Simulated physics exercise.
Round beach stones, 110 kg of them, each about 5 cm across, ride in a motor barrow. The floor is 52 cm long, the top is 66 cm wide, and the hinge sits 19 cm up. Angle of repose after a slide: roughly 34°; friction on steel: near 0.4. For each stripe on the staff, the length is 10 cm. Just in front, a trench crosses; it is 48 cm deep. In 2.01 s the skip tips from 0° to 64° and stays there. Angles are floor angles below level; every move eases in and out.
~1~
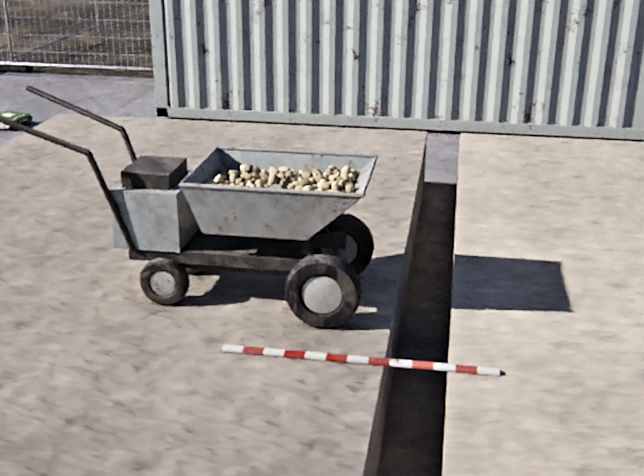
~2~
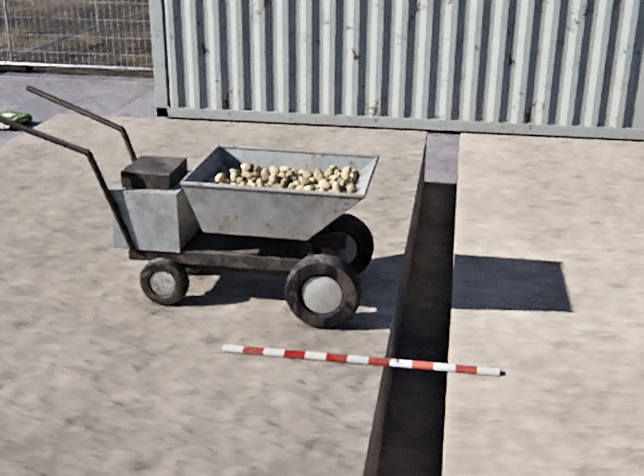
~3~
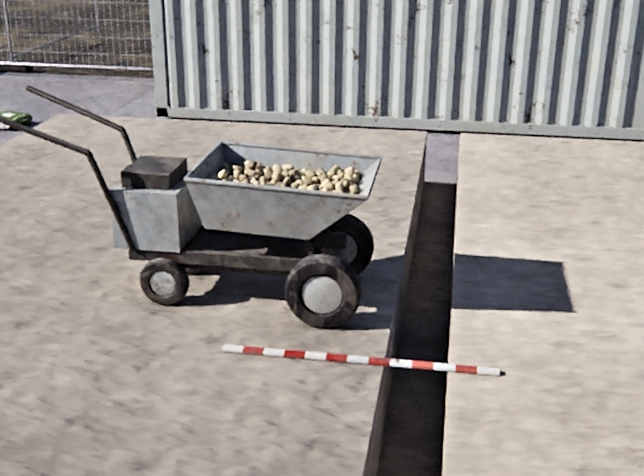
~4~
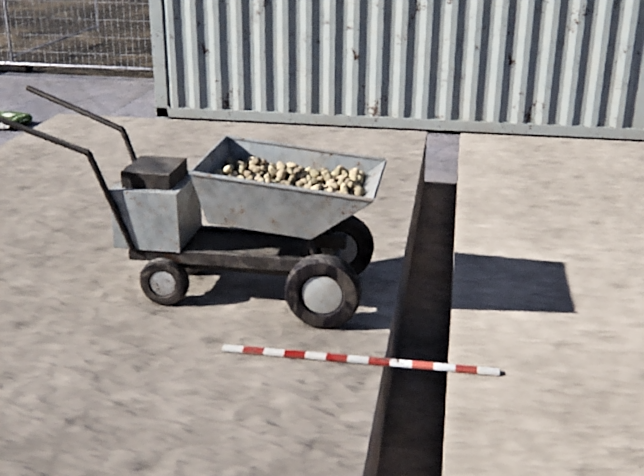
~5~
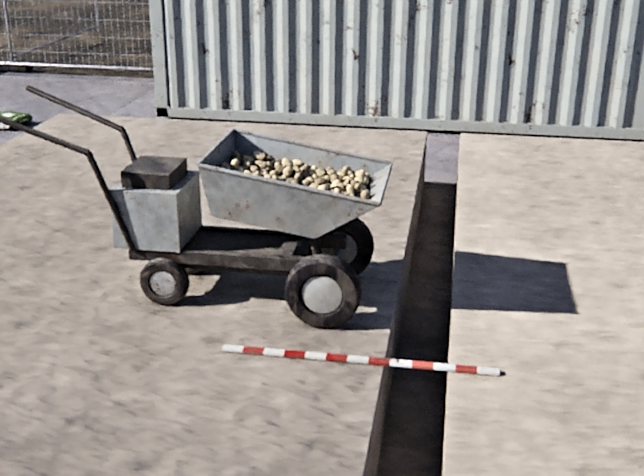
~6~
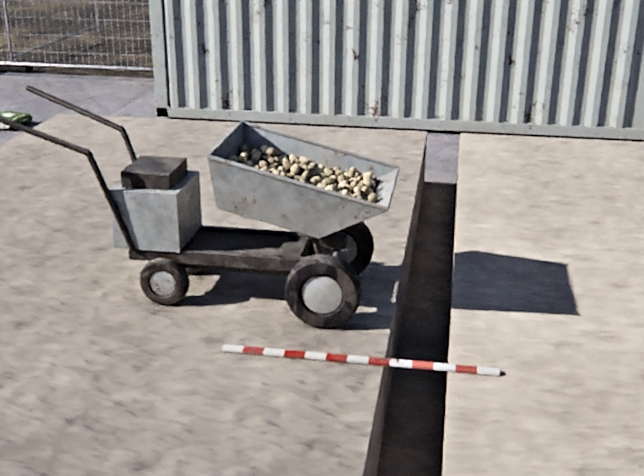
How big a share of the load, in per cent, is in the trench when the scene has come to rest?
A share of about 20 percent.
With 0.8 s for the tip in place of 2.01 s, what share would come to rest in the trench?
Around 10 per cent would end in the trench.
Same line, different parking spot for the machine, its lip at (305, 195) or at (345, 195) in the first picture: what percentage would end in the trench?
Roughly 95 per cent, then 40 per cent.
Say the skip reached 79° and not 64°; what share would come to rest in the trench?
Some 25% would finish there.
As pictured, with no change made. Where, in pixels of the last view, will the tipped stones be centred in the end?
Roughly at pixel (494, 308).
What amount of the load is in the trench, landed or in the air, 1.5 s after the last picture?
5 per cent, give or take.
Then, 0.9 s after the last picture the floor is at 54°, 98 % in the skip, 2 % in the trench; the foremost stones are at (447, 251).
Then, 1.5 s after the last picture the floor is at 64°, 28 % in the skip, 5 % in the trench, 67 % past the trench; the foremost stones are at (582, 317).
Then, 1.9 s after the last picture the floor is at 64°, 7 % in the skip, 10 % in the trench, 83 % past the trench; the foremost stones are at (634, 318).
Then, 3.8 s after the last picture the floor is at 64°, 0 % in the skip, 20 % in the trench, 80 % past the trench; the foremost stones are past the picture's edge.
